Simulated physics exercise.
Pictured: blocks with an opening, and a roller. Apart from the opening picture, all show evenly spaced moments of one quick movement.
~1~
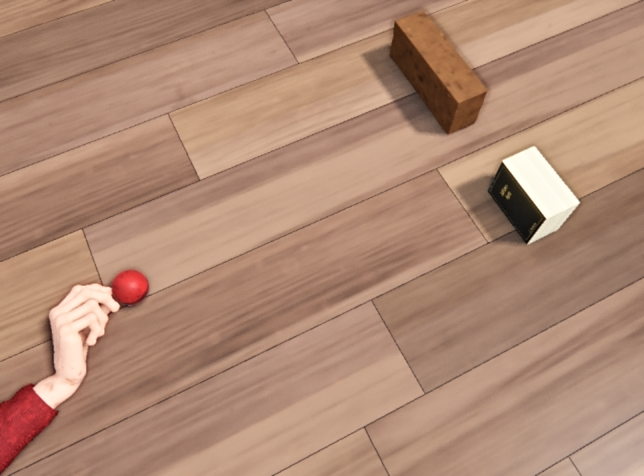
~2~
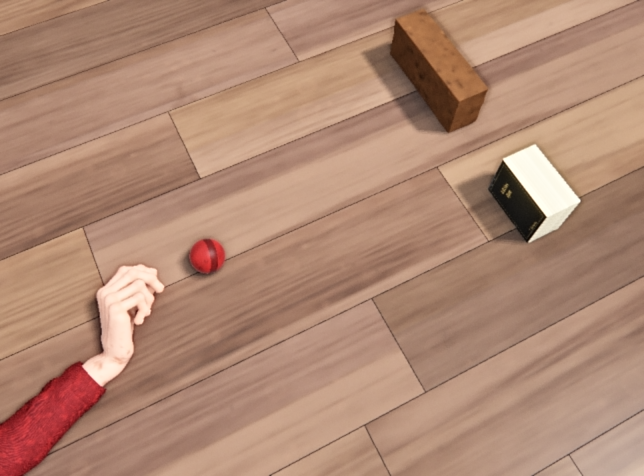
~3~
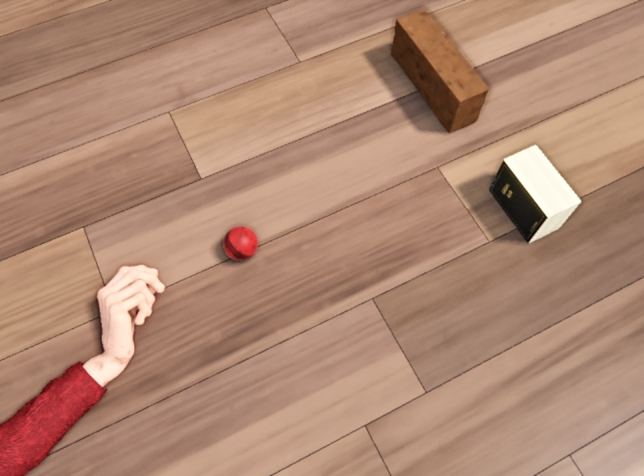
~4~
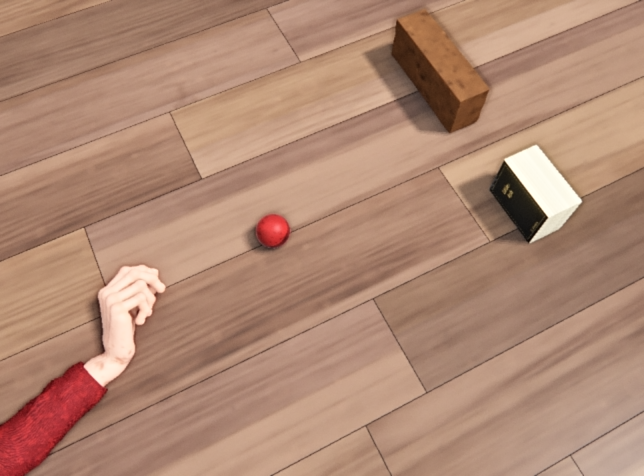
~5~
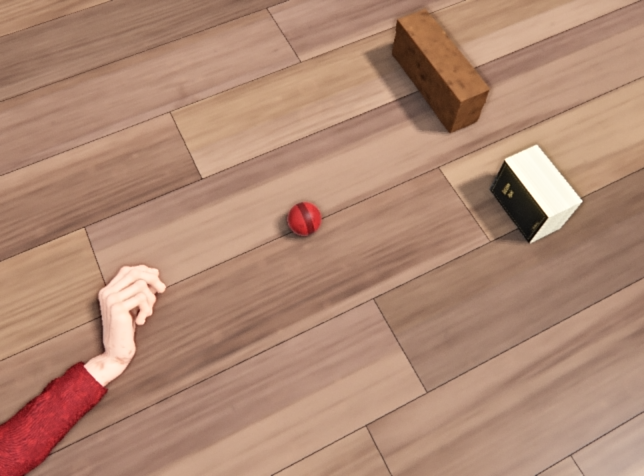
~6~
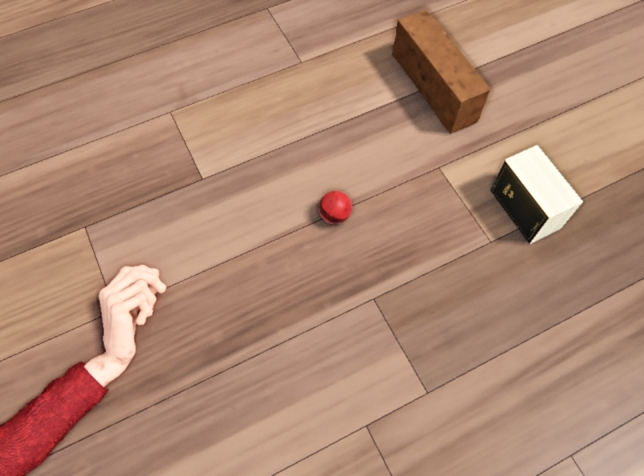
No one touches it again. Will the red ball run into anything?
No.
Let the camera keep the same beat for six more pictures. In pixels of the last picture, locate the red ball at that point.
(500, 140).
Then, 0.48 s later than the last frame, red ball heading on.
When it is over, the red ball gets between the blocks.
